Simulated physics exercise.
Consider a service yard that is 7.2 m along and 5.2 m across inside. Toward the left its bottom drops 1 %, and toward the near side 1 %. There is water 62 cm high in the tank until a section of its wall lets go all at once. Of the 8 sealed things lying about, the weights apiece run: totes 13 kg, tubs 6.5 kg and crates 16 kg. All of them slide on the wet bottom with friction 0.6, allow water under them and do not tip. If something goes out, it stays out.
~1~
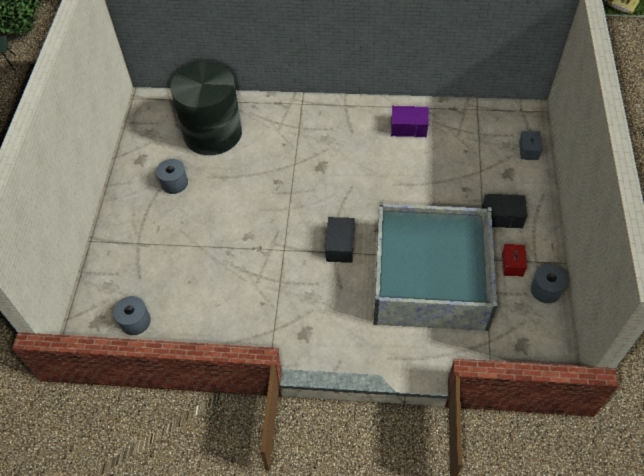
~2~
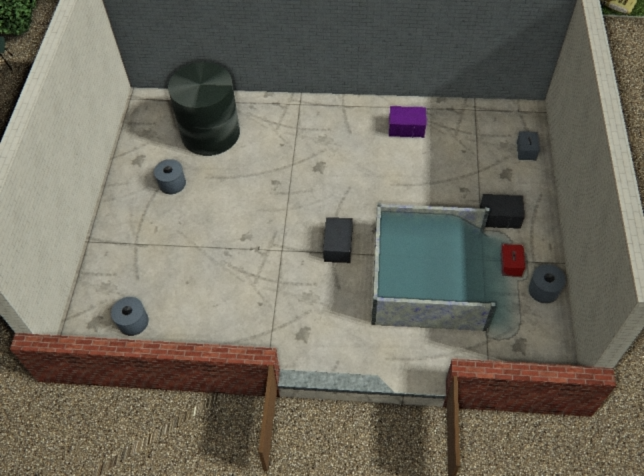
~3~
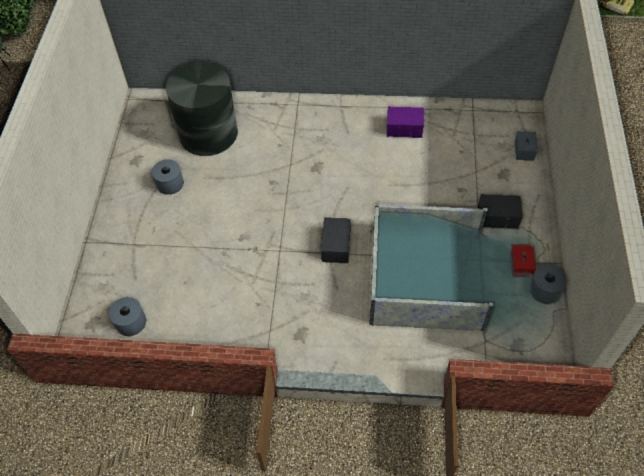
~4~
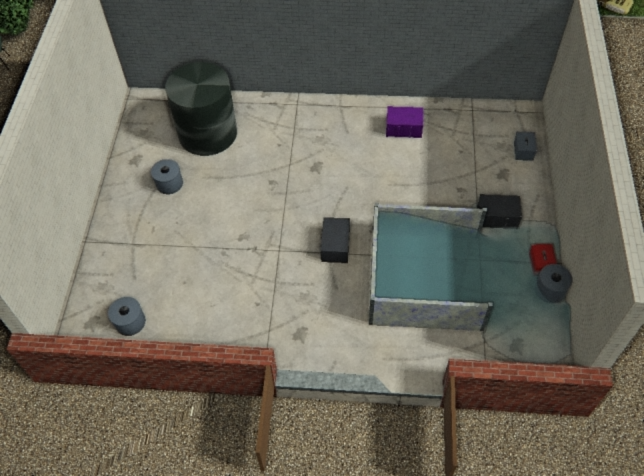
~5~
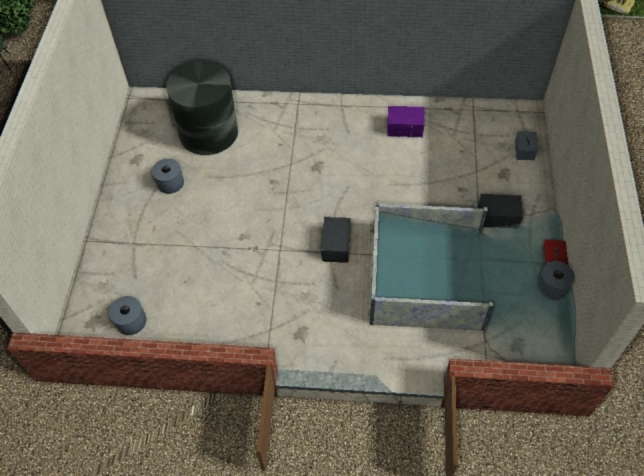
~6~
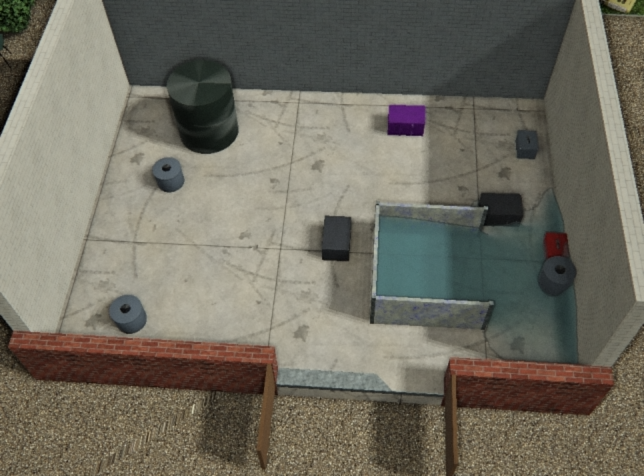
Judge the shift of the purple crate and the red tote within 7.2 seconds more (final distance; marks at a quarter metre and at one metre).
In the end the purple crate strays somewhat; the red tote strays a long way.
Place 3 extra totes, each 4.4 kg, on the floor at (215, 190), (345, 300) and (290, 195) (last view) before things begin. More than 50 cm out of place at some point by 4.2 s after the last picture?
In order: Below it, below it, below it.
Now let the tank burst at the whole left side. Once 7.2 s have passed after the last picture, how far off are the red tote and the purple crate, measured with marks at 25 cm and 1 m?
If so, the red tote remains in place, the purple crate remains in place.
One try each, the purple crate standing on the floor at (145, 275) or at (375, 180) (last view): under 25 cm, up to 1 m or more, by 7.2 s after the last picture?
Spot one - it barely budges; spot two - it barely budges.
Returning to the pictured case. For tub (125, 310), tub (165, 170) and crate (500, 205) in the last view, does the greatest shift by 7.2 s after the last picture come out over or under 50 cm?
Beyond the limit, then within the limit, then beyond the limit.
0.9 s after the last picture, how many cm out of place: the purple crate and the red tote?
Shifts: Around 0 and 140 cm.
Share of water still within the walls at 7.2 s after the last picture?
Around 90 per cent of the water is still in there.
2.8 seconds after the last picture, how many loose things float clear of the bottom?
I count 3.
Then, 0.9 s after the last picture the purple crate is near (407, 114), 0.0 m from its start, aground; the red tote is near (539, 182), 1.4 m from its start, afloat; 0 of 8 are out; 2 afloat.
Then, 2.8 s after the last picture the purple crate is near (405, 115), 0.0 m from its start, aground; the red tote is near (403, 94), 3.5 m from its start, afloat; 0 of 8 are out; 3 afloat.
Then, 4.8 s after the last picture the purple crate is near (388, 128), 0.4 m from its start, aground; the red tote is near (340, 97), 4.0 m from its start, aground; 0 of 8 are out; 1 afloat.
Then, 7.2 s after the last picture the purple crate is near (388, 129), 0.5 m from its start, aground; the red tote is near (340, 97), 4.0 m from its start, aground; 0 of 8 are out; 0 afloat.
